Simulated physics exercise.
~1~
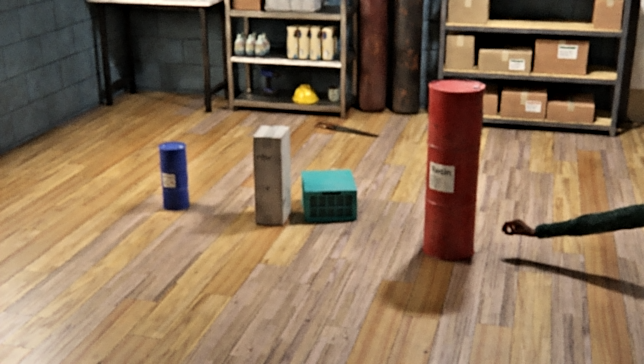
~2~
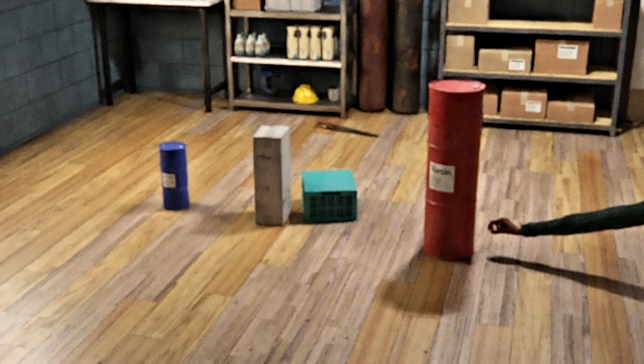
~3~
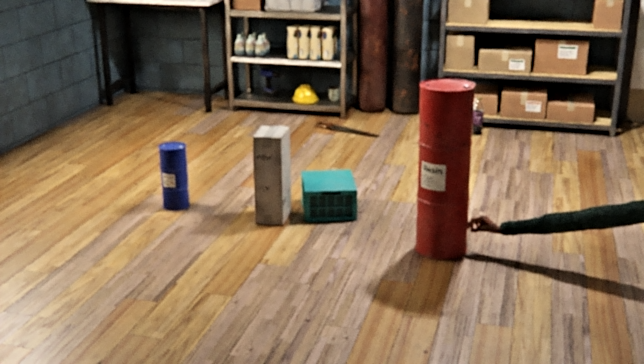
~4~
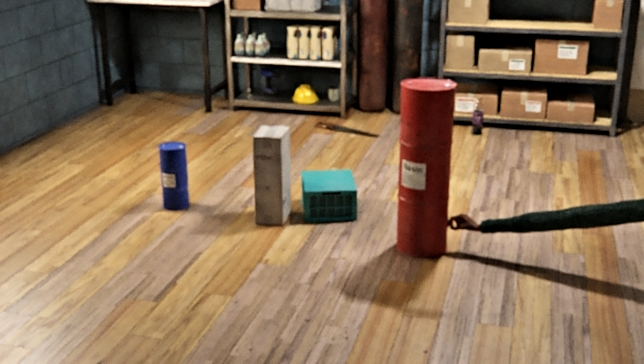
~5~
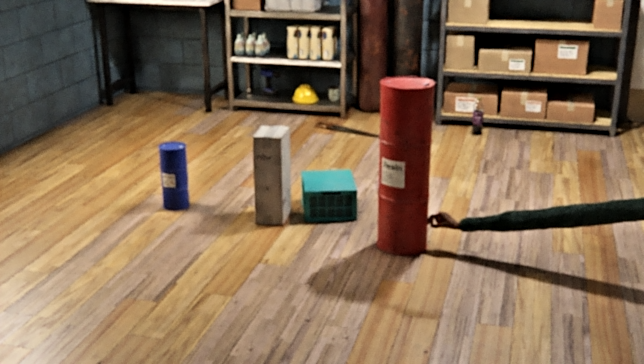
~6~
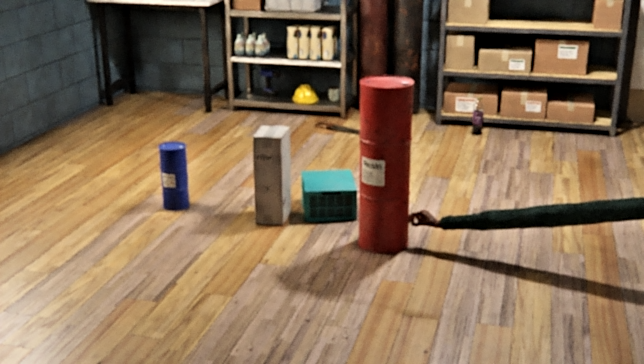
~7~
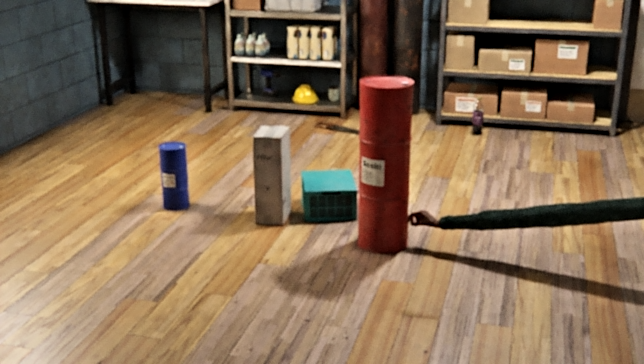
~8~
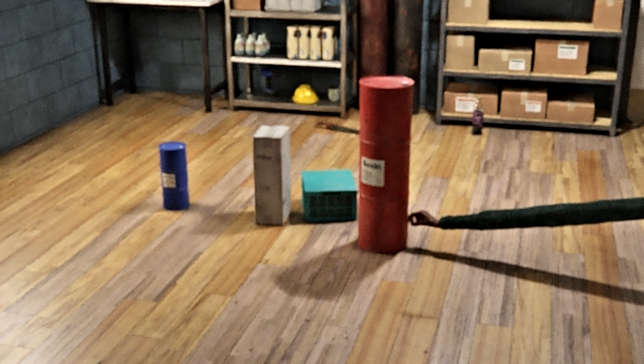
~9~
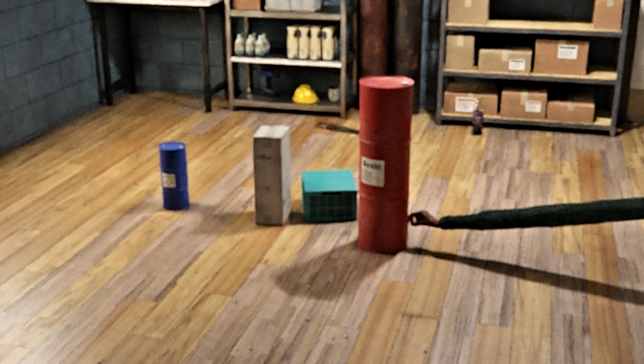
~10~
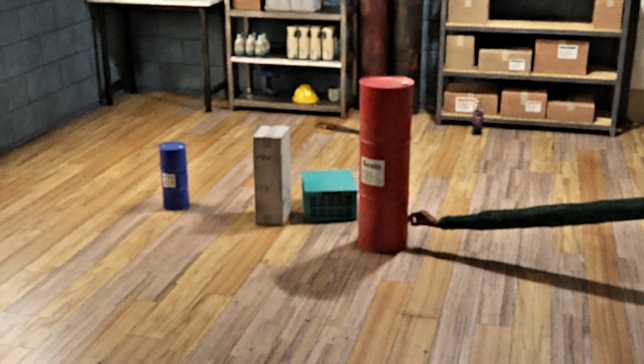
Hand in dark green sleeve pushing a tall red drum left across a wooden floor, then stopping with the drum still upright.
